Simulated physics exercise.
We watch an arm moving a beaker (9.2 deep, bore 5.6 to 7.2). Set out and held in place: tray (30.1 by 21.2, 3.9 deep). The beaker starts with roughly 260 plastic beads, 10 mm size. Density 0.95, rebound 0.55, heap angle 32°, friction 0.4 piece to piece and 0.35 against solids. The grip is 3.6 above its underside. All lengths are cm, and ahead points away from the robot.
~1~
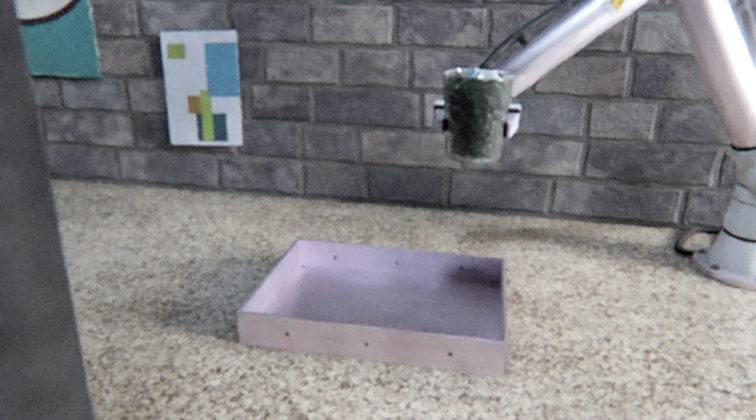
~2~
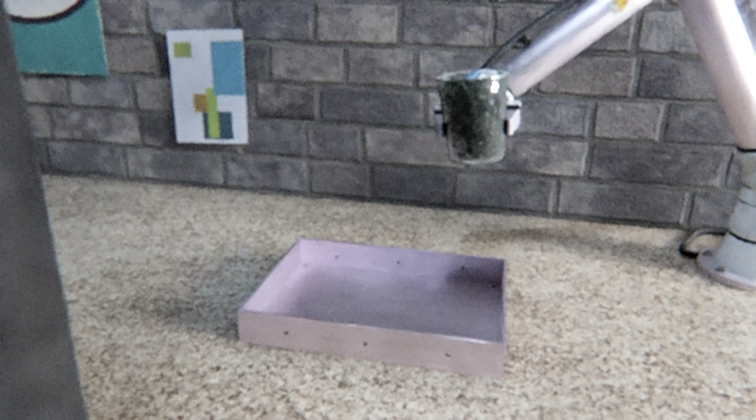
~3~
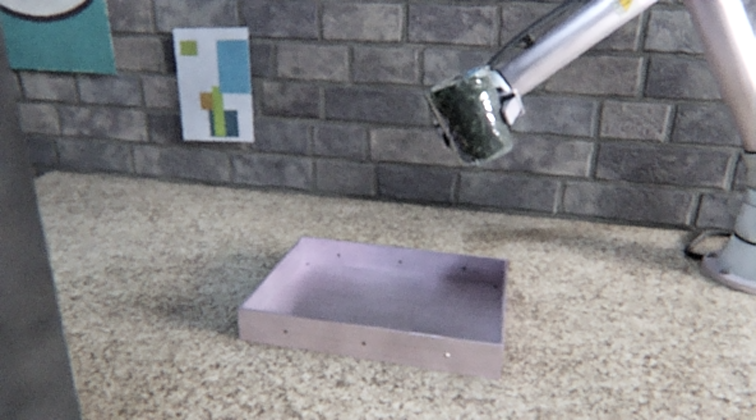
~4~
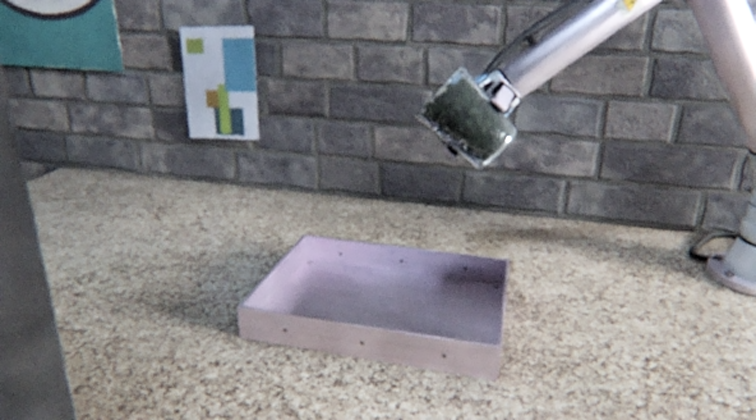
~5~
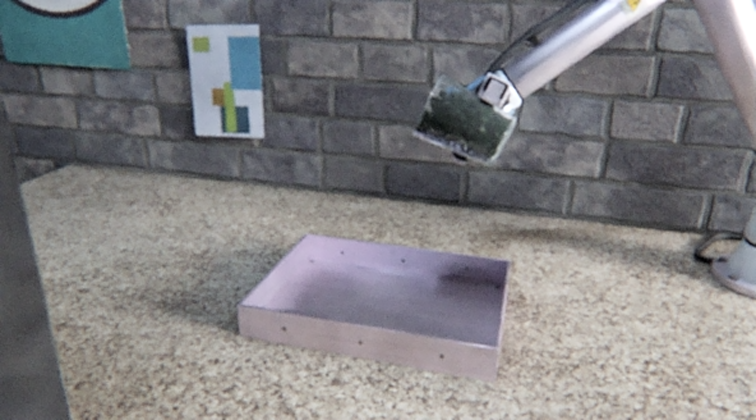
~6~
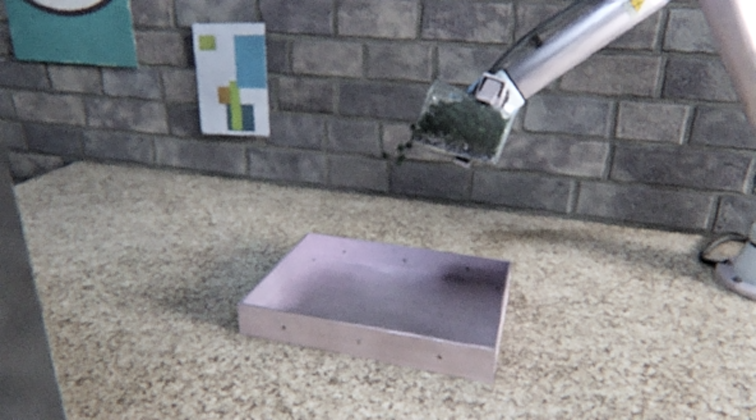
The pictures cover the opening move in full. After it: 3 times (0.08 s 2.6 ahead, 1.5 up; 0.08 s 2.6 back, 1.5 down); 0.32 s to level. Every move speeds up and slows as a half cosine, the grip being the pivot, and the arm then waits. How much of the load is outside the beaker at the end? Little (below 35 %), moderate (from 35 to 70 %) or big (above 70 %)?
Outside the beaker the share is big, above 70 %.
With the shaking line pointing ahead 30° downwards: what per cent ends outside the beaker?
Some 50 per cent.
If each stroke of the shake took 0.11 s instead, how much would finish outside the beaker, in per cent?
In that case some 70 per cent.
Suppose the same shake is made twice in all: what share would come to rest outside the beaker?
In that case some 80 per cent.
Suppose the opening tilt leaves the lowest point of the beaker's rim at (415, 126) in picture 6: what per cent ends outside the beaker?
About 60 per cent.
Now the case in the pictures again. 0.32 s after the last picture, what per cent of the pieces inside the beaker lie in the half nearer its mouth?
About 75 per cent.
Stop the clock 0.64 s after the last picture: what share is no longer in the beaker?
About 85 per cent by then.
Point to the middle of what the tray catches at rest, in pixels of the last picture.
Around (320, 291).
Then, 0.32 s later, tilted 75° forward, highest piece 25 above the table; 136 in the tray, 75 in the beaker, 48 in flight or on a rim.
Then, 0.64 s later, tilted 38° forward, highest piece 28 above the table; 209 in the tray, 41 in the beaker, 3 on the table or floor, 6 in flight or on a rim.
Then, 1.00 s later, level, highest piece 25 above the table; 211 in the tray, 41 in the beaker, 7 on the table or floor.
Then, 2.05 s later, level, highest piece 25 above the table; 211 in the tray, 41 in the beaker, 7 on the table or floor.
At rest, 211 in the tray, 41 in the beaker, 7 on the table or floor. That is 84 % outside the beaker.
